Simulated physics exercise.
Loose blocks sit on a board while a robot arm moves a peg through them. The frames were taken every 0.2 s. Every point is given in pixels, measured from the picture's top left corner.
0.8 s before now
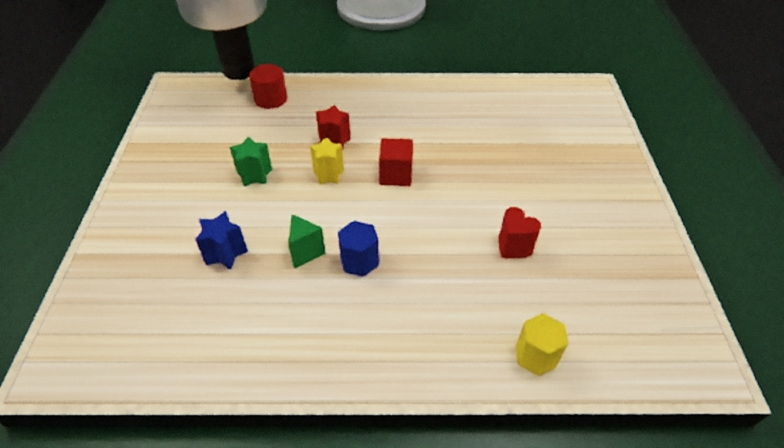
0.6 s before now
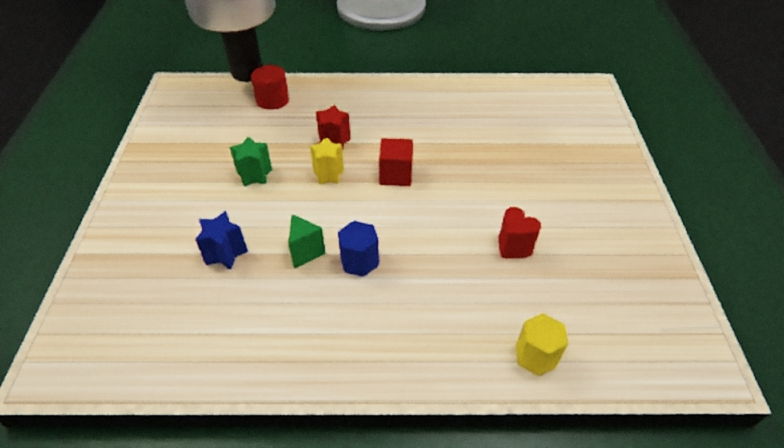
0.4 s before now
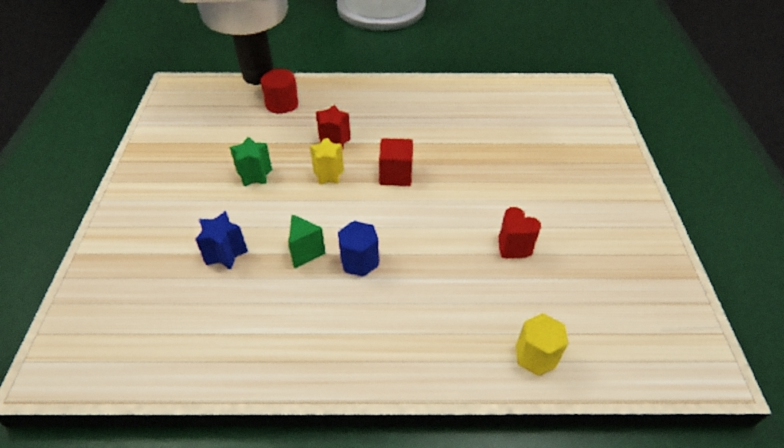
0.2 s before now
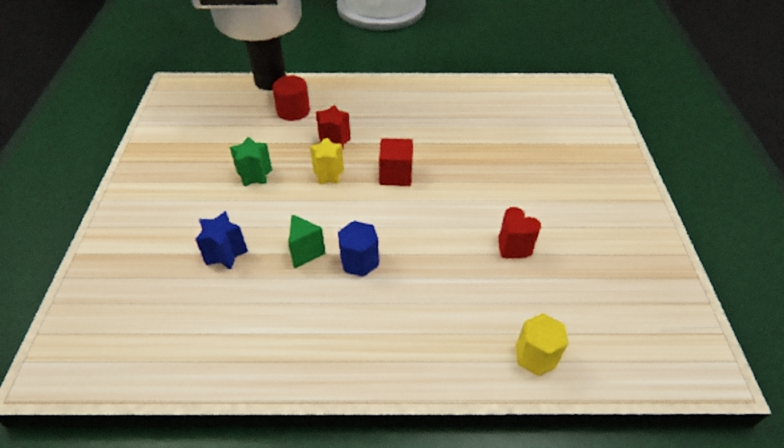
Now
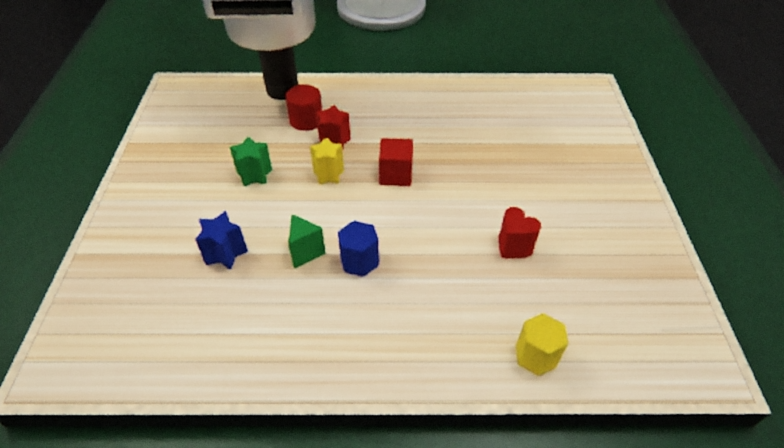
The robot arm's dark peg pushed the red round block a short way right and slightly toward the viewer, up close to the red star, while the other blocks on the wooden board stayed still.
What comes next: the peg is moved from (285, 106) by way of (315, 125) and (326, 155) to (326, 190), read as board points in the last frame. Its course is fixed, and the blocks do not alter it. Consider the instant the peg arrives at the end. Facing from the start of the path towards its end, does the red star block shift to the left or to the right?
The shift goes left.
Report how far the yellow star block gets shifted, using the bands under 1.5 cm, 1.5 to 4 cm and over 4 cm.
It moves quite far, over 4 cm.
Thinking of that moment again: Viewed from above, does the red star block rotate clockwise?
The answer is no.
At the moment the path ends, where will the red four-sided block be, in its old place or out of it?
The red four-sided block will not stay where it is.
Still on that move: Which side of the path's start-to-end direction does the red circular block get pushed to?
Leftward.
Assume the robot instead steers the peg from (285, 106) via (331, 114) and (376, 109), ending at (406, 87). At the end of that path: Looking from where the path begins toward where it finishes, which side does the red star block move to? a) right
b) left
The one that fits is a, right.
On the path given first. One third of the way, peg at (314, 111); red circular block at (334, 116); red star block at (352, 132).
Two thirds of the way, peg at (325, 141); red circular block at (353, 143); yellow star block at (324, 154), turned 25° clockwise; red star block at (382, 154), turned 30° anticlockwise; red four-sided block at (415, 154).
At the end, peg at (324, 176); red circular block at (360, 171); yellow star block at (322, 186), turned 35° clockwise; red star block at (395, 167), turned 65° anticlockwise; red four-sided block at (425, 155), turned 35° anticlockwise.
